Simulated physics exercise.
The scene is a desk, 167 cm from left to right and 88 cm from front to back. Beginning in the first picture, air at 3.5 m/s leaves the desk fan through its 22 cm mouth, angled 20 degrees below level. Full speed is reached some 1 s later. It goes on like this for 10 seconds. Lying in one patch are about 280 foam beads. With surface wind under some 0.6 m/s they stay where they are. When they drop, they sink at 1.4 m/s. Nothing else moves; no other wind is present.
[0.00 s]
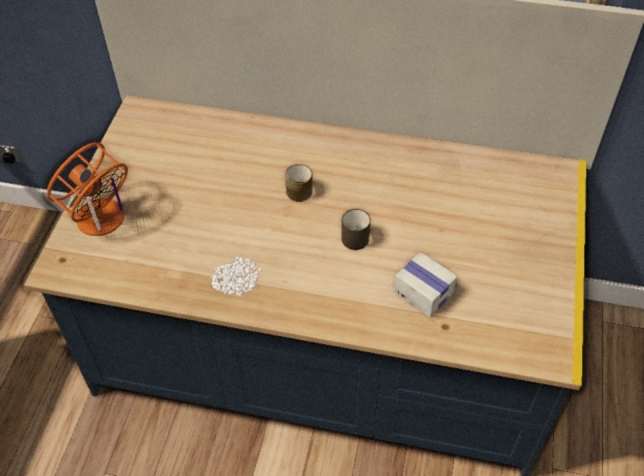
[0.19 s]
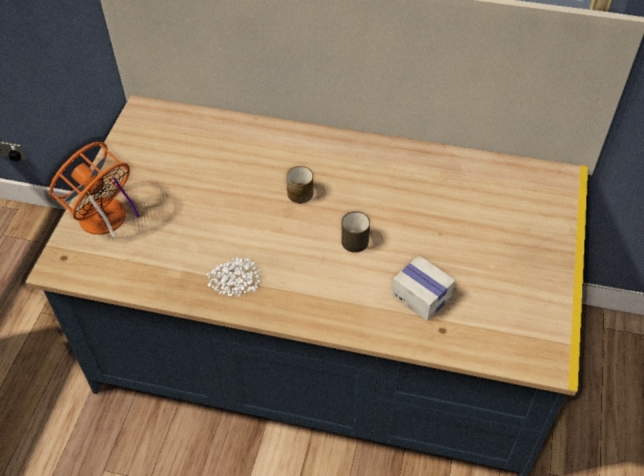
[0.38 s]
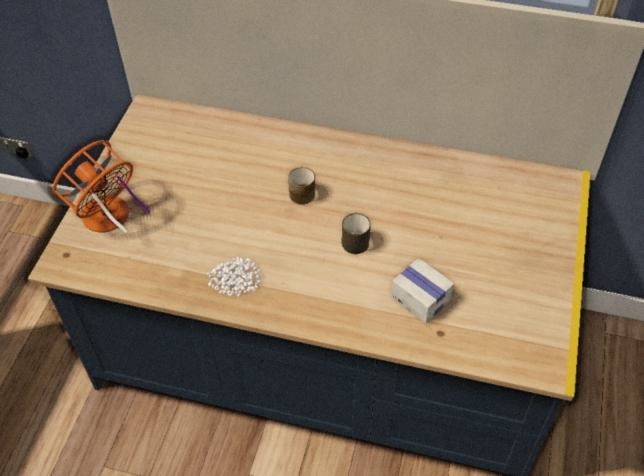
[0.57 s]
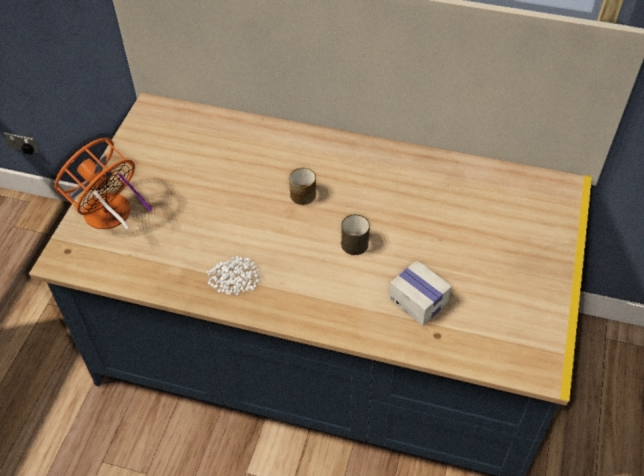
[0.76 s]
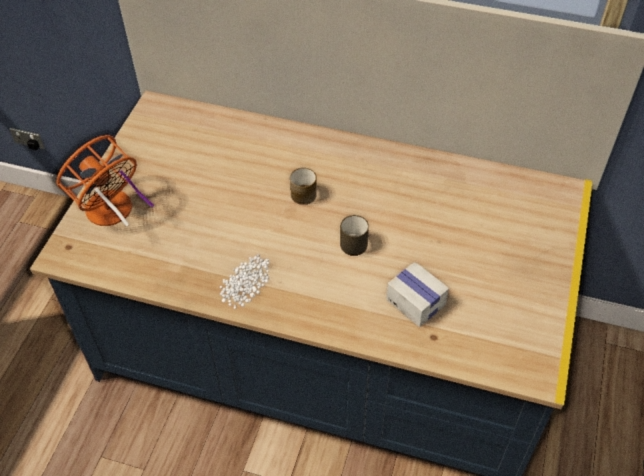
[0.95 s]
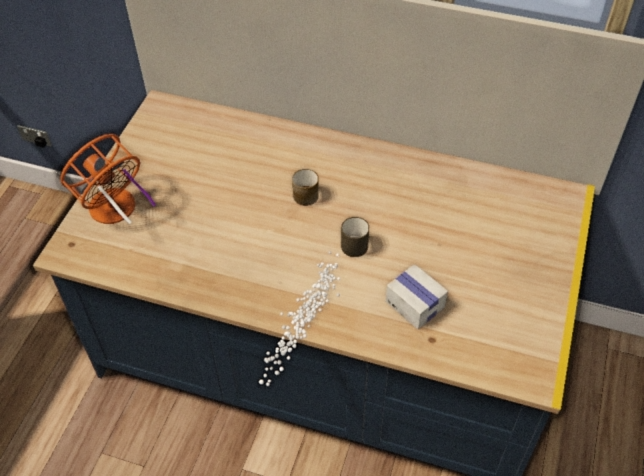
The video shows a wooden-topped desk with an orange fan, two dark mugs, a small box and a patch of white beads, which lies still at first, then slides rightward and stretches into a streak extending past the front edge.
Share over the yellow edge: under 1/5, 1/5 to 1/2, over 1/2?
I'm guessing the proportion over that edge is one fifth to one half.
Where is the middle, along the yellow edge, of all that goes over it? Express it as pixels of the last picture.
(569, 353).
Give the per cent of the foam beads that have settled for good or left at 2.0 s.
I reckon around 70 per cent.
After 2.0 s the count stands so, 13 % are over the yellow edge; the middle of those still in play is near (481, 243).
After 3.2 s the count stands so, 18 % are over the yellow edge; the middle of those still in play is near (498, 240).
After 5.5 s the count stands so, 26 % are over the yellow edge.
After 10.0 s, at the end, 31 % are over the yellow edge.
